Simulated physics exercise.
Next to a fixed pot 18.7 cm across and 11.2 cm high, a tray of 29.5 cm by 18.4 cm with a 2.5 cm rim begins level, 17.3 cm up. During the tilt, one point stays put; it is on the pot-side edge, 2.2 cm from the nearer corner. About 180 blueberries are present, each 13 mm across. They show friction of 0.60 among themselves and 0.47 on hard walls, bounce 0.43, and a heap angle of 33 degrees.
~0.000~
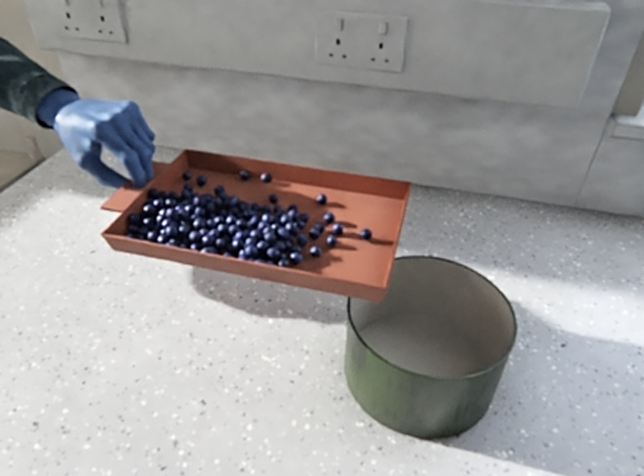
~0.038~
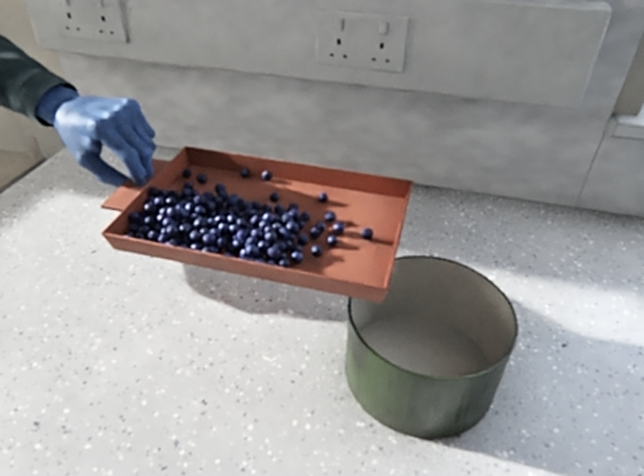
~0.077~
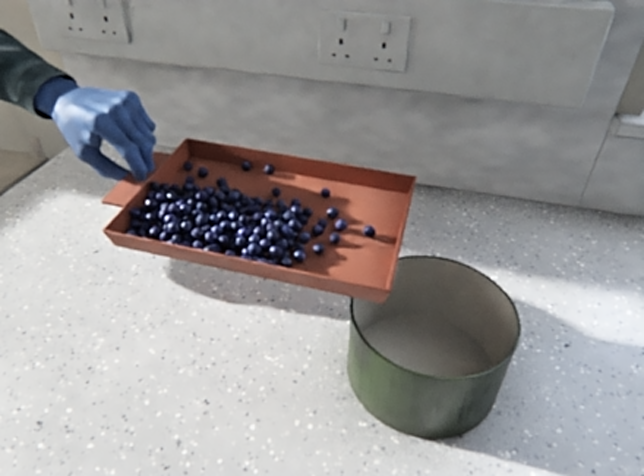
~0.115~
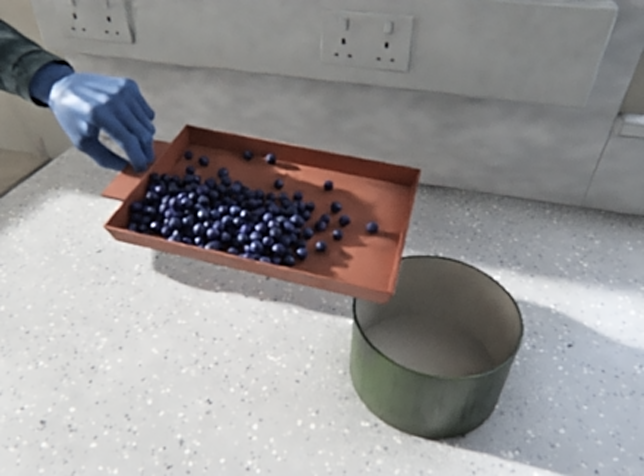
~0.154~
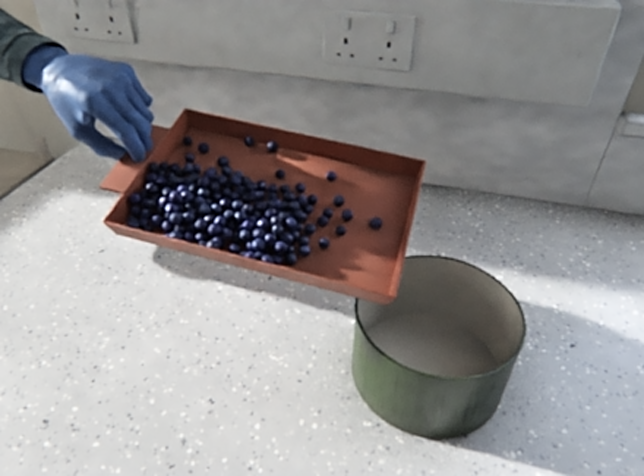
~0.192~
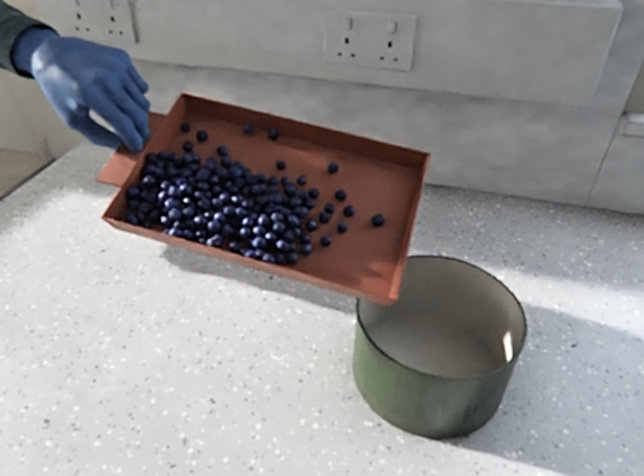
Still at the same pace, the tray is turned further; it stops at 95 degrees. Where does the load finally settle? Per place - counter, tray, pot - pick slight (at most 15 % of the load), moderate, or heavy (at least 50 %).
Counter - heavy; left on the tray - slight; pot - slight.
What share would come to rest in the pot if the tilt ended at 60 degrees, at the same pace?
Around 0 %, I reckon.
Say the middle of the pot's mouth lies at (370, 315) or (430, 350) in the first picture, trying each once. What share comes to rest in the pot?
About 25 percent the first time and about 25 percent the second.
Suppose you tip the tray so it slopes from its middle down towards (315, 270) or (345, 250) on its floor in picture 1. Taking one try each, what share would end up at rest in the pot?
Near 30 and 85 per cent, in that order.
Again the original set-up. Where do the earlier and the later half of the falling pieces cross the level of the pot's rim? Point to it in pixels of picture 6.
Near (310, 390) at first, near (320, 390) afterwards.
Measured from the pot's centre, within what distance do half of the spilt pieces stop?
Roughly 20 cm from the centre.
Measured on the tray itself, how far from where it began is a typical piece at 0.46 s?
By then it sits near 3 cm from where it began.
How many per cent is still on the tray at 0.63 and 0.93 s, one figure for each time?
Close to 95 at the first time and 10 at the second.
Then, at 0.46 s, tilt 58 degrees; the tray holds 100 %, the pot 0 %.
After 0.63 s, tilt 82 degrees; the tray holds 95 %, the pot 0 %.
After 0.93 s, tilt 95 degrees; the tray holds 10 %, the pot 0 %.
By 2.1 s all is still; counter 95 %, tray 0 %, pot 5 %.
